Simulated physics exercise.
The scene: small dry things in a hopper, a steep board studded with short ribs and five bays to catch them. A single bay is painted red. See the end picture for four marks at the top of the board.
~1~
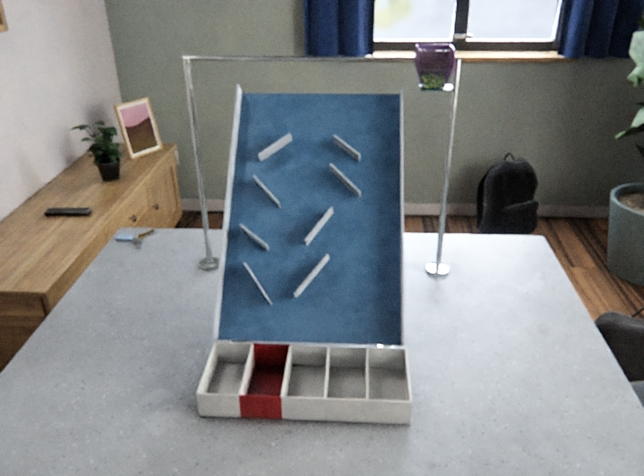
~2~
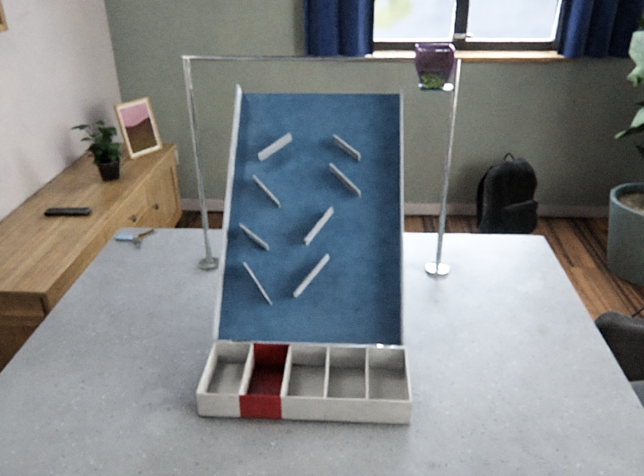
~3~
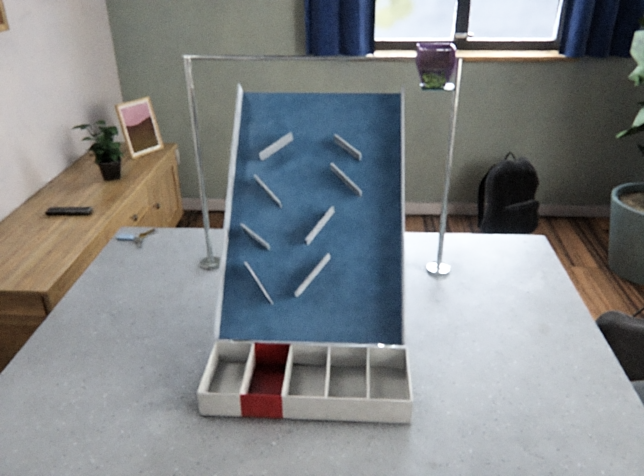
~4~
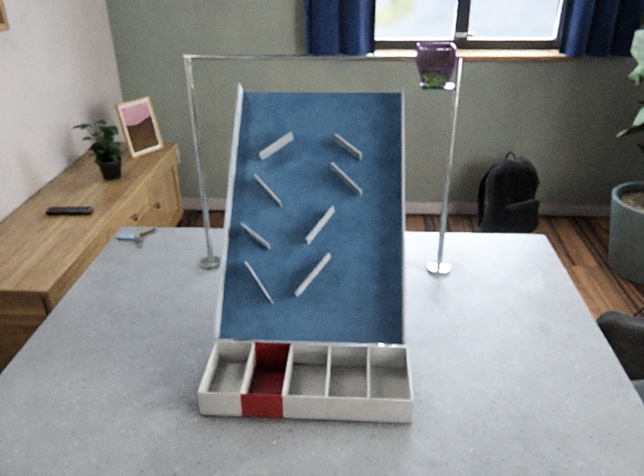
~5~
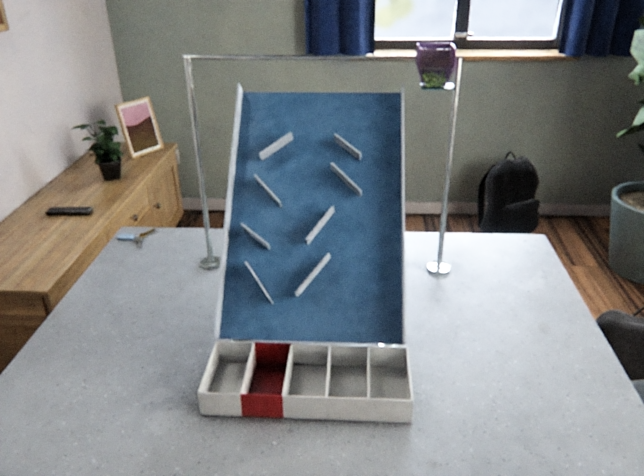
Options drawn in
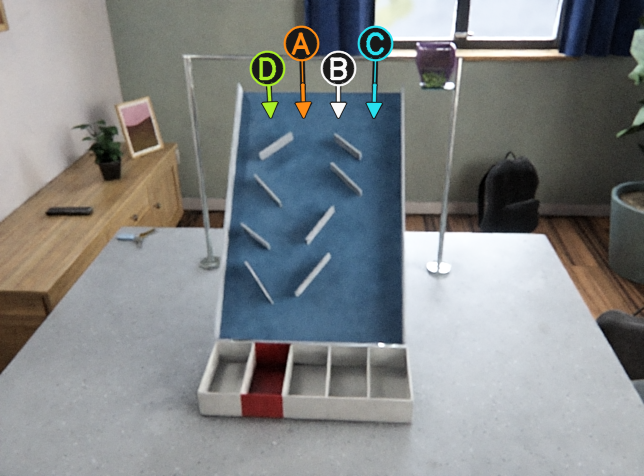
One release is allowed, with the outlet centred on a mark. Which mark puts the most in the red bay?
It is A.
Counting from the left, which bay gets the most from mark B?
The fifth.
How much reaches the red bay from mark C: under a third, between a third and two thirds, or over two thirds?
Mark C gives under a third.
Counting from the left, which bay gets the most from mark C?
It is the fifth one.
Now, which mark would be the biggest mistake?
That is mark C.
On the marked copy, mark A meets the board at (303, 112); mark B meets the board at (338, 112); mark C meets the board at (373, 112); mark D meets the board at (270, 111).
With A, roughly half in the red bay, roughly half in other bays, just a few outside the box.
With B, roughly a quarter in the red bay, roughly two thirds in other bays, about a tenth outside the box.
With C, not one piece in the red bay, almost all in other bays, about a tenth outside the box.
With D, about a tenth in the red bay, the larger part in other bays, about a tenth outside the box.
